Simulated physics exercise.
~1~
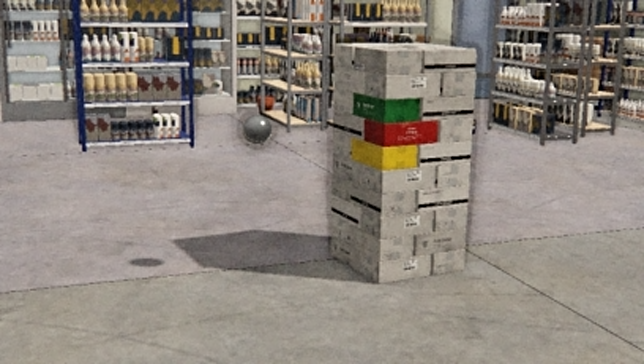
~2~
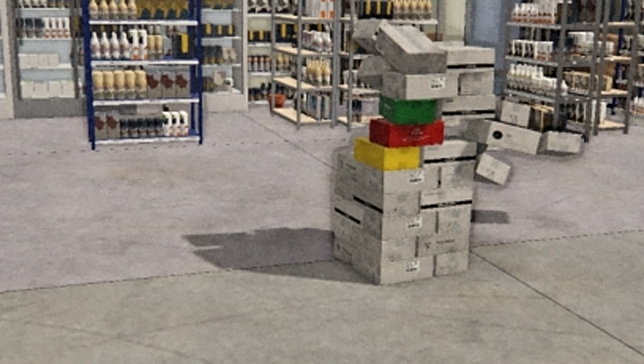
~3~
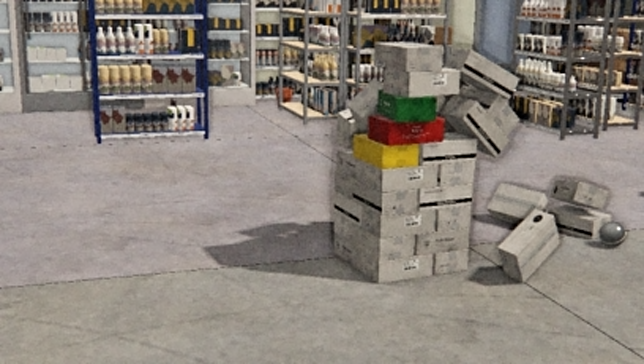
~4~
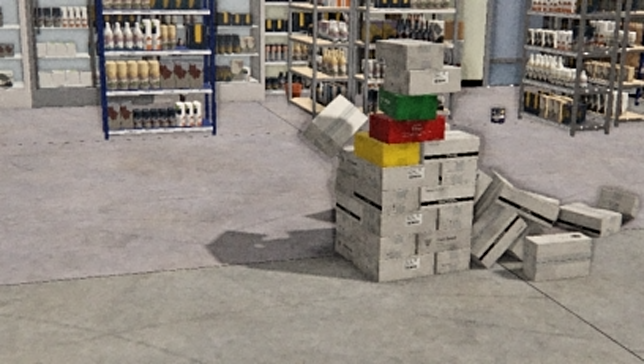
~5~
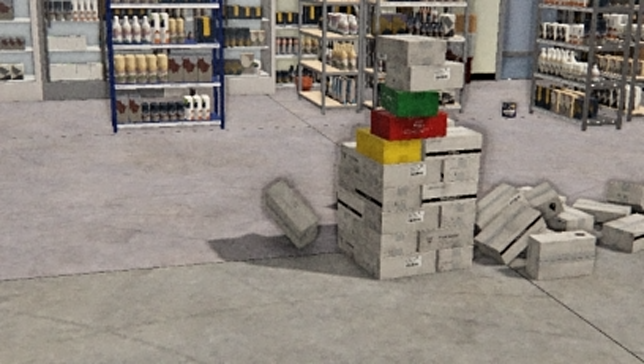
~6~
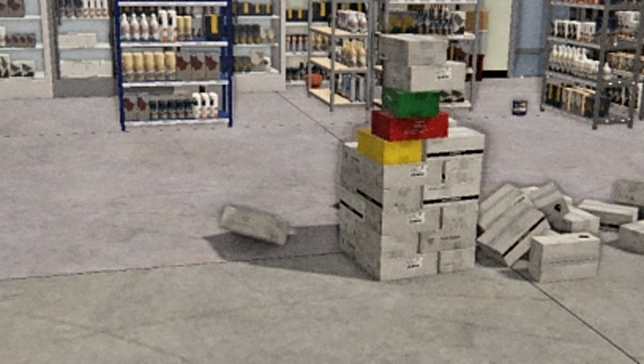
We see a steel ball fly into a tall stack of pale boxes in a shop, knocking many from the upper part into a heap on the right and one down on the left, while the green, red and yellow boxes stay up in the remaining stack.
